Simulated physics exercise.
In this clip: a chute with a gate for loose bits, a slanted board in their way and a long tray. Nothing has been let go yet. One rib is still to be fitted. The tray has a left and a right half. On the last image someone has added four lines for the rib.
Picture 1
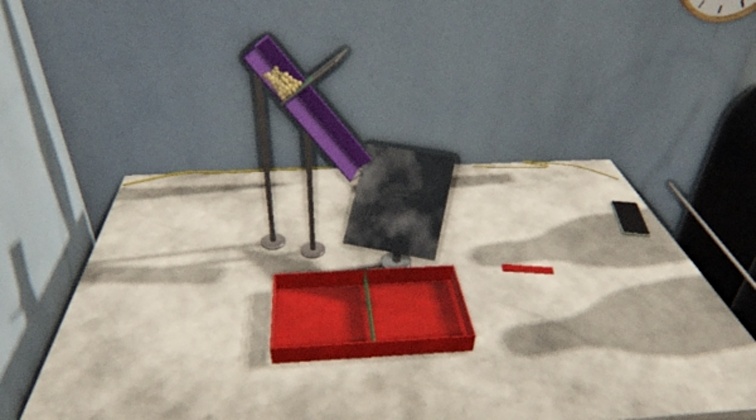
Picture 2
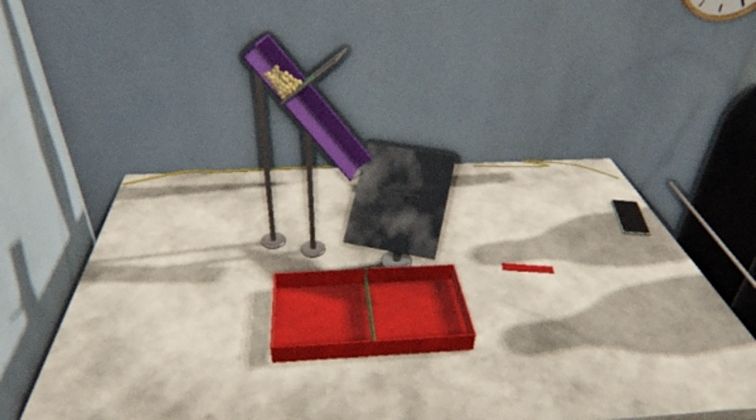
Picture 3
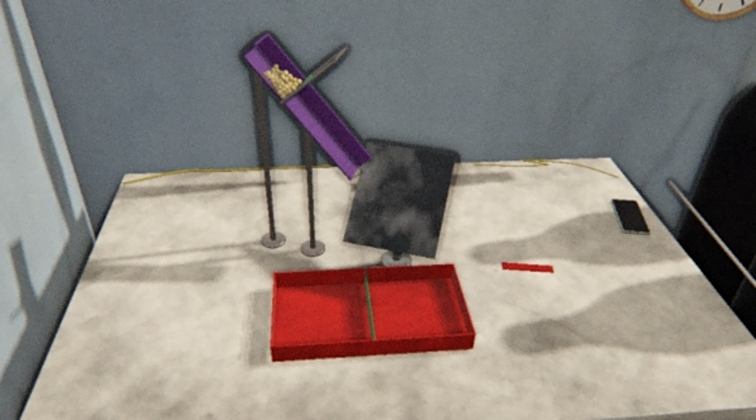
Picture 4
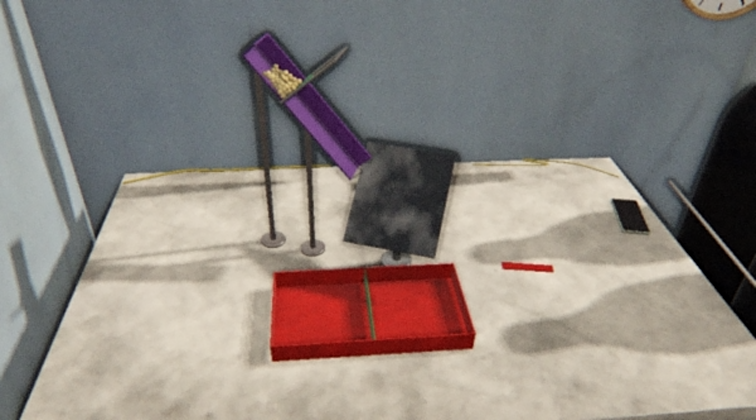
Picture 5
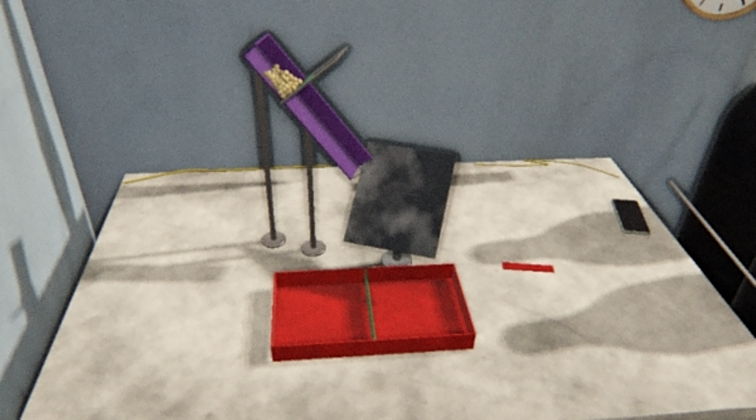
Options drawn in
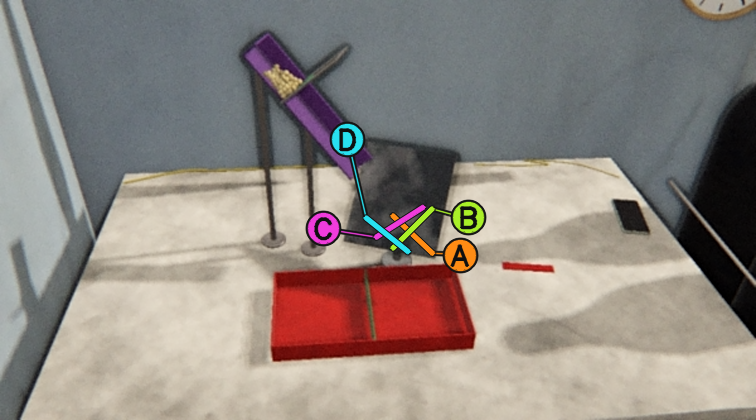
At first, a pile of pale beans rests behind a dark gate in a steep purple chute, above a tilted dark board and an empty red tray split into two halves. The gate stays shut and the beans stay in place throughout, with nothing visibly moving by the close.
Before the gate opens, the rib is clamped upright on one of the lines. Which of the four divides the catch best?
B.
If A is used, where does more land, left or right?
Right.
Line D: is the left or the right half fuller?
More lands on the right.
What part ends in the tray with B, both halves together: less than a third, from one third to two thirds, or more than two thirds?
More than two thirds.
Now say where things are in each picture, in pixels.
Load behind the gate at (286, 83), soya beans; lip of the chute at (355, 175), sloping steeply, in the first frame.
Middle of the board at (400, 199), tilted fairly steeply; middle of its low edge at (388, 251); of its high edge at (412, 150), in the second frame.
Front corners of the tray at (271, 347) and (475, 334); front end of its middle wall at (375, 340); gate still shut at (305, 83), in the third frame.
Middle of the load at (286, 81); lip at (355, 173), in the fourth frame.
Middle of the load at (287, 81); lip at (355, 173), in the fifth frame.
On the marked copy, line A from (392, 215) to (432, 253); line B from (432, 208) to (392, 248); line C from (423, 207) to (376, 237); line D from (366, 217) to (408, 251).
Choosing A, of what is caught, a small part in the left half, nearly all in the right.
Choosing B, of what is caught, about half in the left half, about half in the right.
Choosing C, of what is caught, nearly all in the left half, a small part in the right.
Choosing D, of what is caught, none in the left half, all in the right.
